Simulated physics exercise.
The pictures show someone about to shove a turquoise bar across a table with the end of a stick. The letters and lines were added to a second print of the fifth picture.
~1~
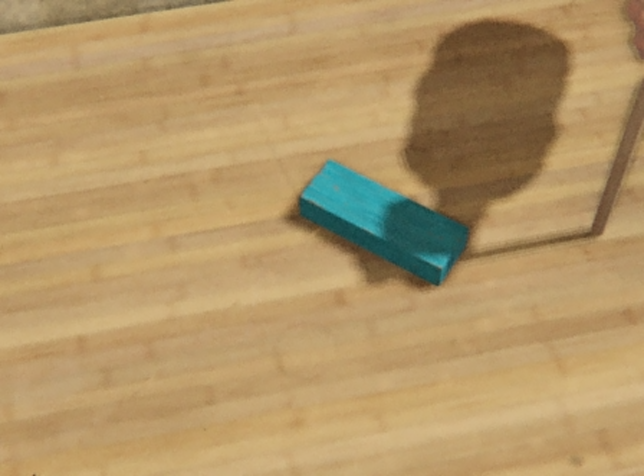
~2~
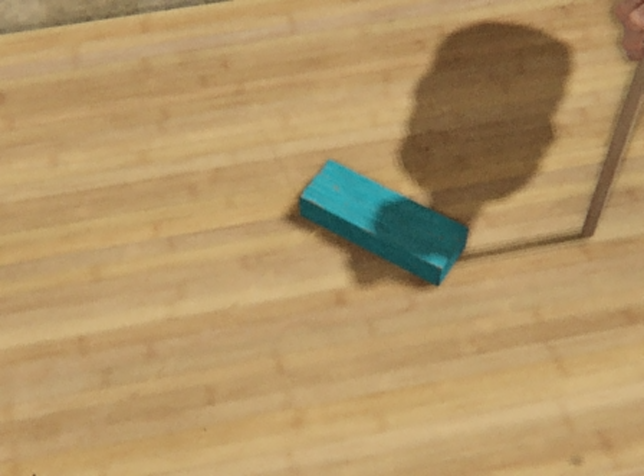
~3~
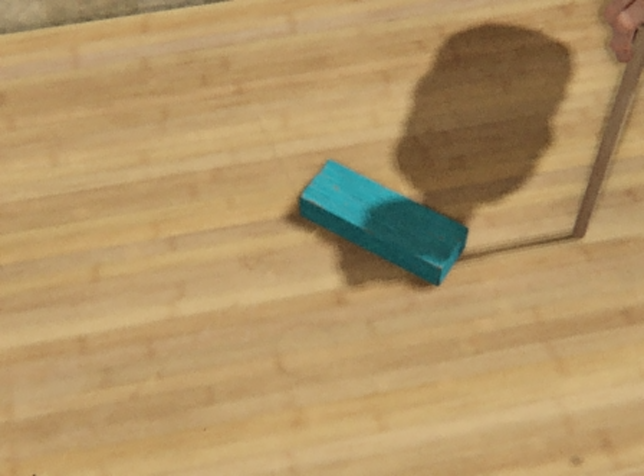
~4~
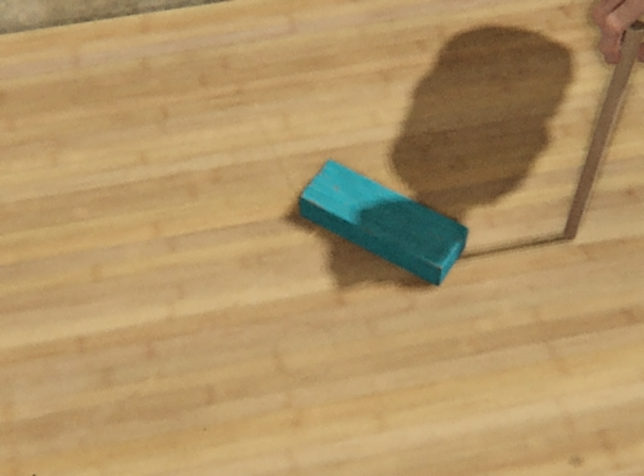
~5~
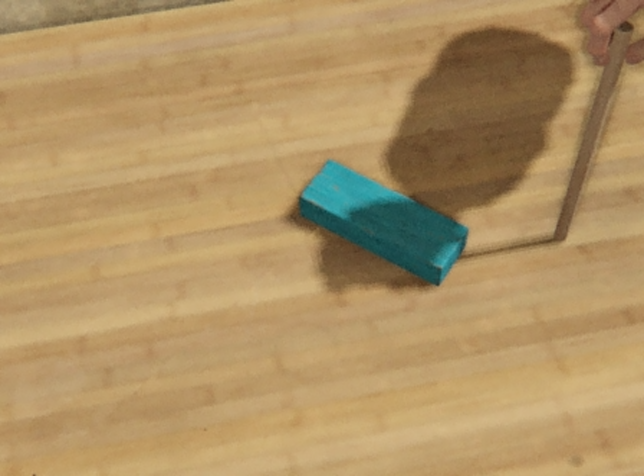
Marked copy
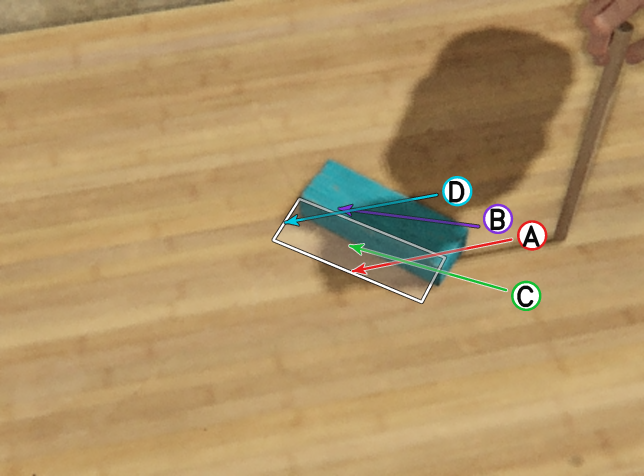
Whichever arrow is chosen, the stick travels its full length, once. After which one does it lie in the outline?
B is the one.
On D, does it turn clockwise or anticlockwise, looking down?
It turns anticlockwise.
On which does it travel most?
C.
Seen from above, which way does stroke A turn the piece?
On that stroke, clockwise.
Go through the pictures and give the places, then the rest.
Turquoise bar (383, 211), in the first frame.
Turquoise bar (383, 211), in the second frame.
Turquoise bar (383, 211), in the third frame.
Turquoise bar (383, 211), in the fourth frame.
Turquoise bar (383, 211), in the fifth frame.
On the marked copy, A from (512, 240) to (353, 271); B from (478, 227) to (339, 209); C from (506, 290) to (350, 246); D from (437, 195) to (285, 223).
With B. Early on, foot of the stick (426, 221), piece (383, 212).
Further on, foot of the stick (375, 214), piece (368, 225).
At the end, foot of the stick (339, 210), piece (360, 230); it fills the outline.
As for the rest, A leaves the piece out of the outline, at (308, 189); C leaves the piece out of the outline, at (307, 166); D leaves the piece out of the outline, at (364, 237).
